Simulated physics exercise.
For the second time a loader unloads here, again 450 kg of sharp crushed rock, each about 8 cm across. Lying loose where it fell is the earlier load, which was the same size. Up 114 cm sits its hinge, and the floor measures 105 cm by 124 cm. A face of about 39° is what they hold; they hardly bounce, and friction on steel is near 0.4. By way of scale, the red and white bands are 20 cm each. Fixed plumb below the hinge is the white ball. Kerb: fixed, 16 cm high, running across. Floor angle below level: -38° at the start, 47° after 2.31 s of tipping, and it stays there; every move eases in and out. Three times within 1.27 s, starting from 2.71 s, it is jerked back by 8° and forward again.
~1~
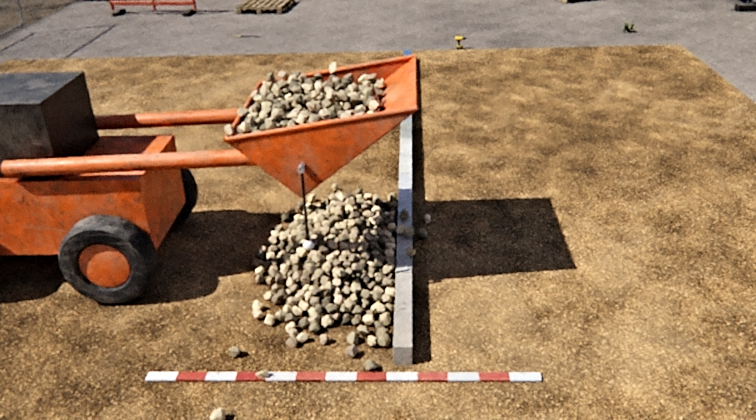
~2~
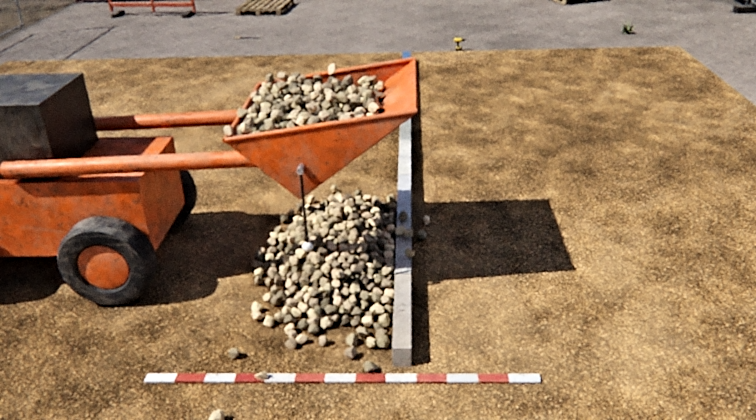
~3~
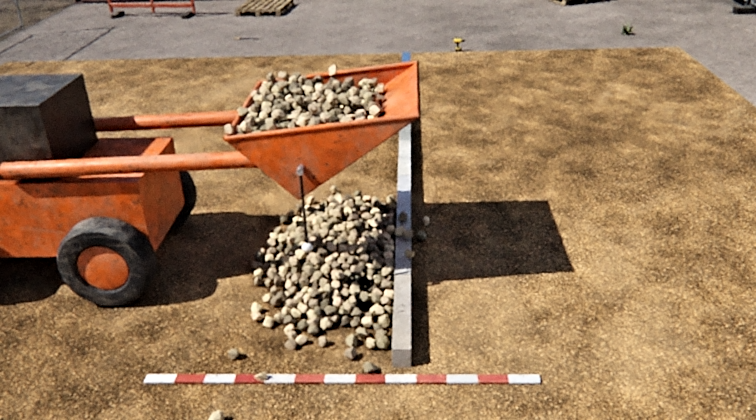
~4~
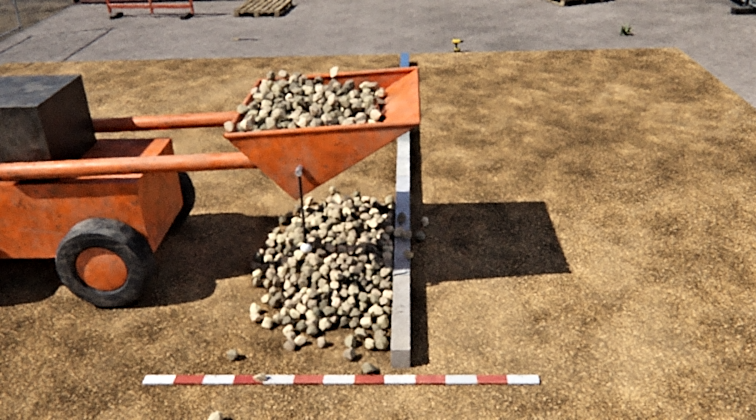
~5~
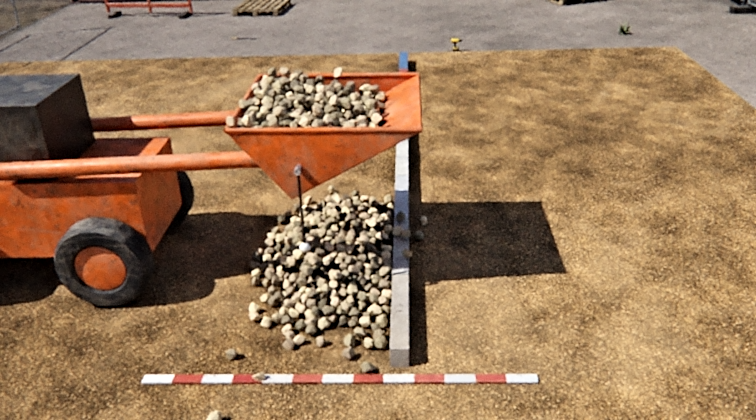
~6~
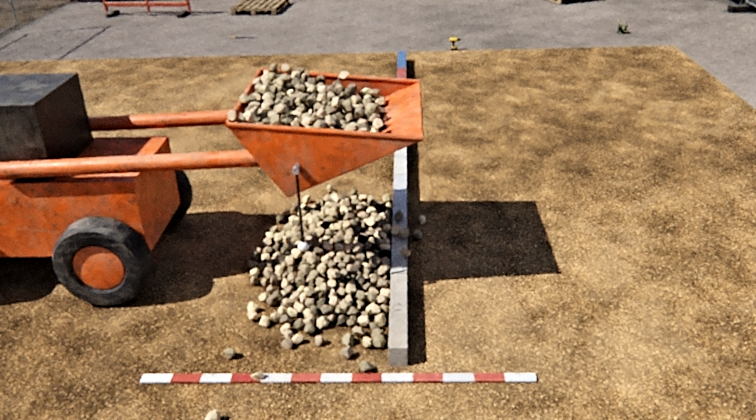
Orange loader tilting its stone-filled bucket slightly, the right lip lowering, above a still heap of stones against a grey kerb.
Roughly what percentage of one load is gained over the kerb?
Roughly 73 per cent.
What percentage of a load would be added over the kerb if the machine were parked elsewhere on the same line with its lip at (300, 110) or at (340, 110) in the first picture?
First place: Roughly 0 %; second place: Roughly 5 %.
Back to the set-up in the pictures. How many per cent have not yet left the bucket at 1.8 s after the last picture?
About 20 percent is still in there.
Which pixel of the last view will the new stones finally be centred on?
Near (427, 244).
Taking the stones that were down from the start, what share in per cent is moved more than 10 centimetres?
Close to 0 in a hundred of them.
Then, 1.1 s after the last picture the floor is at 34°; in per cent of one load, 99 in the bucket, 101 on this side of the kerb; the foremost stones are at (407, 218).
Then, 1.8 s after the last picture the floor is at 47°; in per cent of one load, 19 in the bucket, 129 on this side of the kerb, 53 over the kerb; the foremost stones are at (508, 258).
Then, 3.8 s after the last picture the floor is at 47°; in per cent of one load, 0 in the bucket, 127 on this side of the kerb, 74 over the kerb; the foremost stones are at (569, 263).
Then, 6.6 s after the last picture the floor is at 47°; in per cent of one load, 0 in the bucket, 127 on this side of the kerb, 74 over the kerb; the foremost stones are at (569, 263). Net gain over the kerb, 73.
